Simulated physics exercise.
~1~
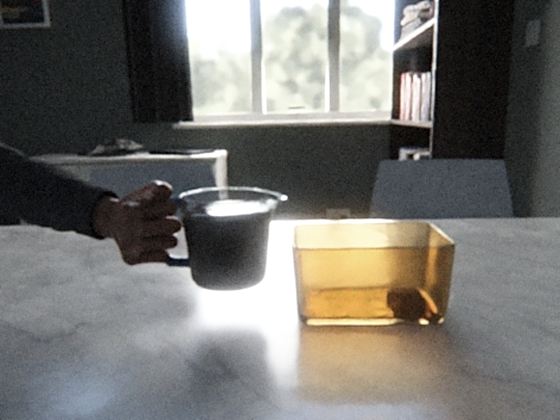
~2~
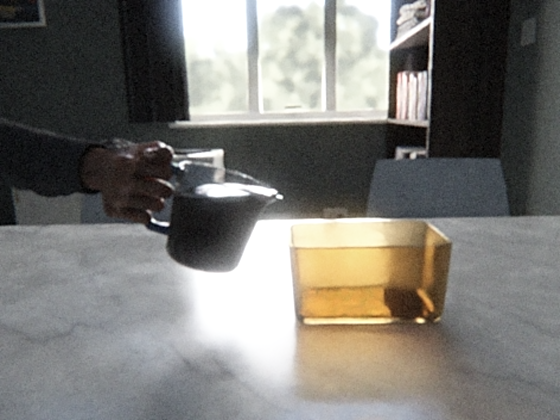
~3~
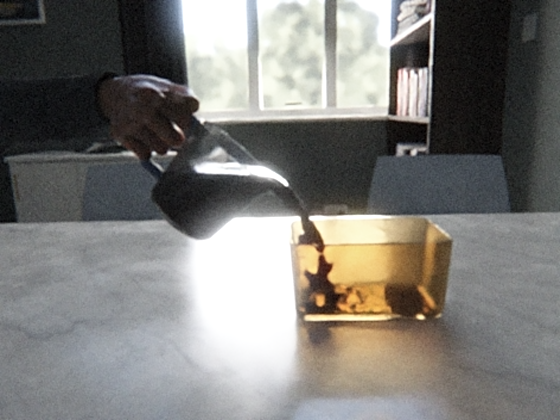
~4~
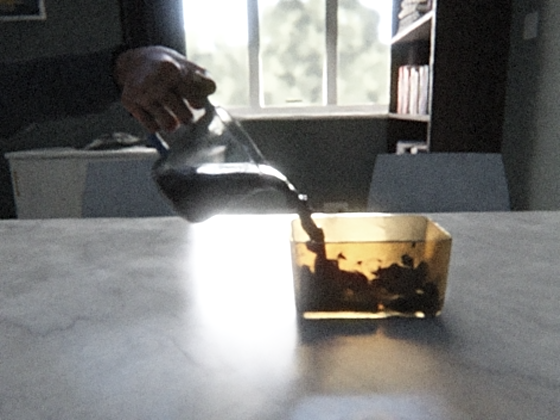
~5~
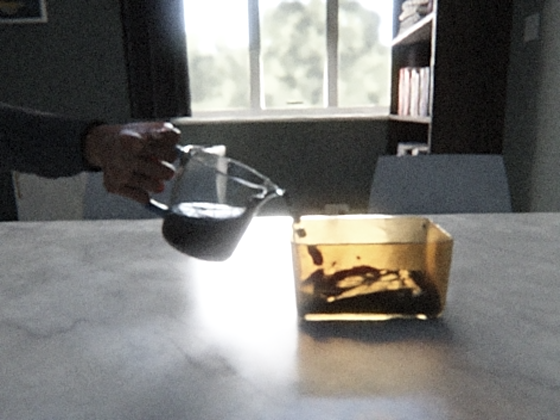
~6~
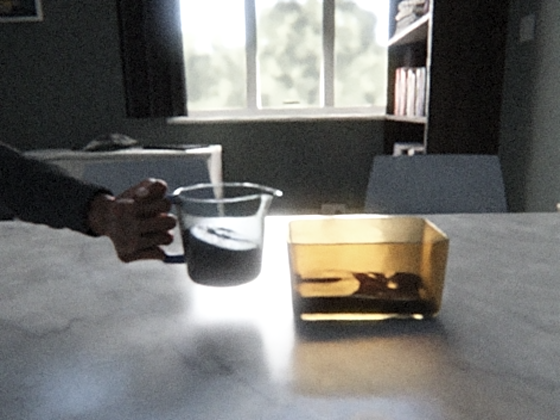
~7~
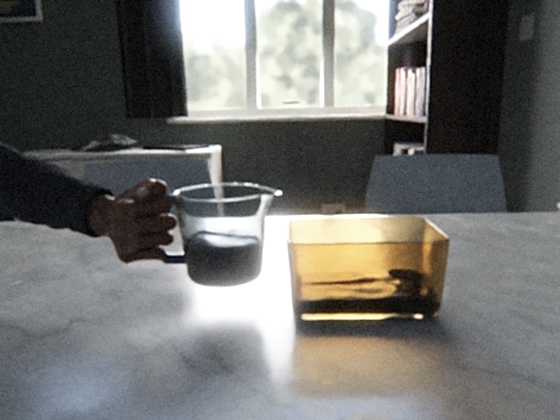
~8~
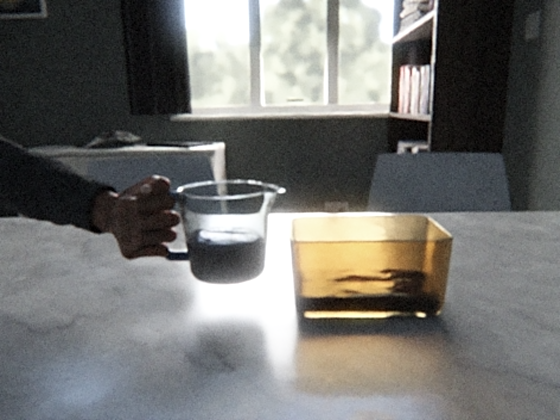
A hand lifted a glass jug of dark coffee, tipped it to the right and poured some into an amber oblong tub on a marble-patterned table, then leveled and lowered the jug, still partly full, leaving dark coffee low in the tub.
